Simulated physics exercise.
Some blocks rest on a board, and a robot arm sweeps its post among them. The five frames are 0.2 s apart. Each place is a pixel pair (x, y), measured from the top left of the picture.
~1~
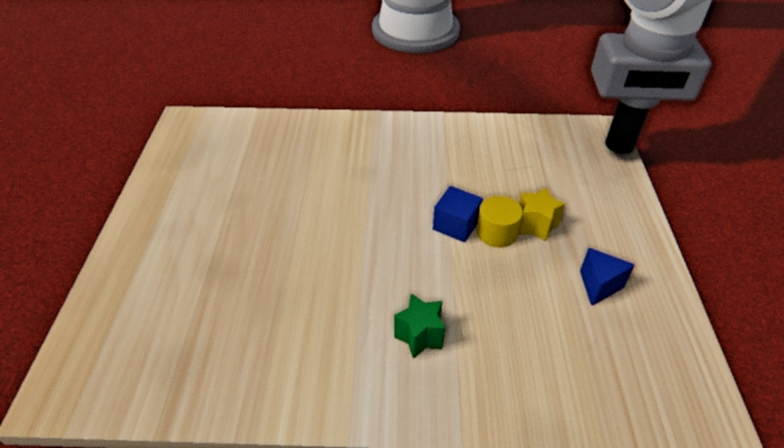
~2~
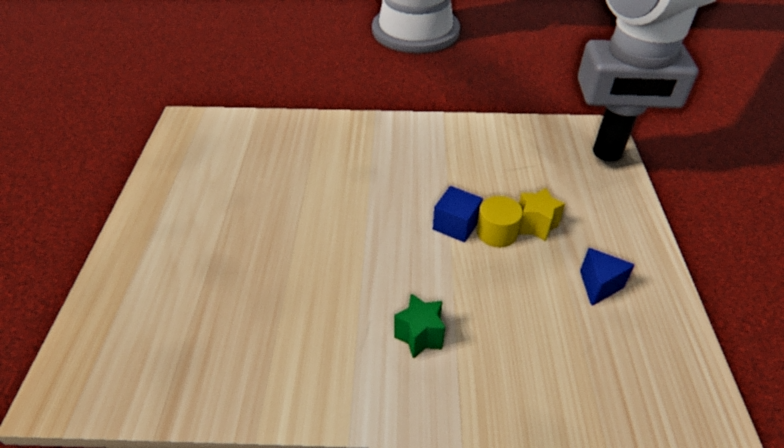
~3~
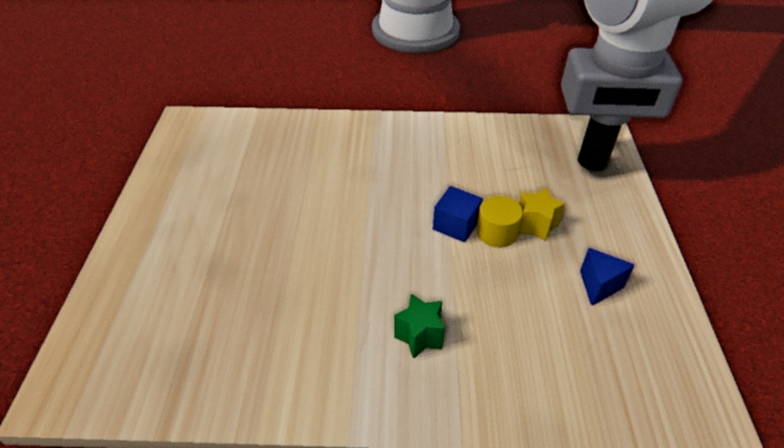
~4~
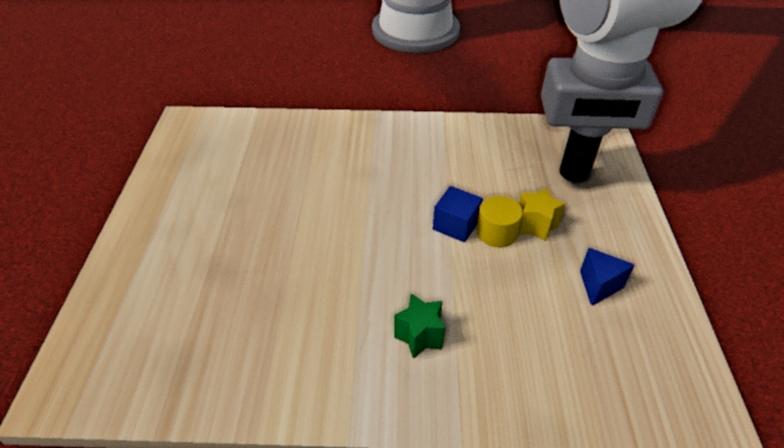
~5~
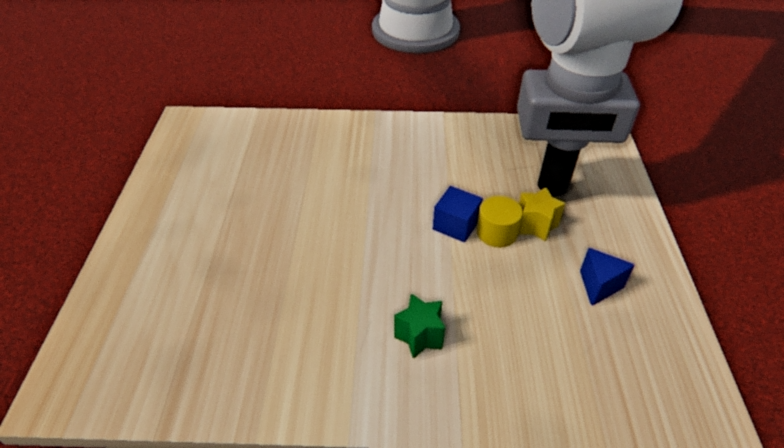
Robot arm moving its black post left and nearer across a wooden board toward a yellow star-shaped block, all blocks staying still.
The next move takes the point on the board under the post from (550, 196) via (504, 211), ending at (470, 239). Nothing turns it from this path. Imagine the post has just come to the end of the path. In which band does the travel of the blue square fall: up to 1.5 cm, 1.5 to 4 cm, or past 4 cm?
The block shifts between 1.5 and 4 cm.
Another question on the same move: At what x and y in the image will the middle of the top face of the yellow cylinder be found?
Most likely (484, 245).
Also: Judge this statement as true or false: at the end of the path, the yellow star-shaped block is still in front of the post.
The statement is false.
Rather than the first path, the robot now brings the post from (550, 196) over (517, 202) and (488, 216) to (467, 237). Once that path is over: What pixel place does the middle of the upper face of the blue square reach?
It comes to (432, 210).
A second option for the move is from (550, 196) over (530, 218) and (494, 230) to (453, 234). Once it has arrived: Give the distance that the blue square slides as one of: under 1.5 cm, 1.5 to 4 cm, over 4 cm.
If I had to pick, the blue square travels beyond 4 cm here.
What follows on the original path. One third of the way, post at (521, 195); yellow star-shaped block at (540, 205).
Two thirds of the way, post at (494, 209); blue square at (456, 203); yellow cylinder at (493, 223); yellow star-shaped block at (540, 206), turned 15° anticlockwise.
At the end, post at (471, 229); blue square at (432, 209), turned 45° clockwise; yellow cylinder at (484, 245); yellow star-shaped block at (540, 206), turned 15° anticlockwise.
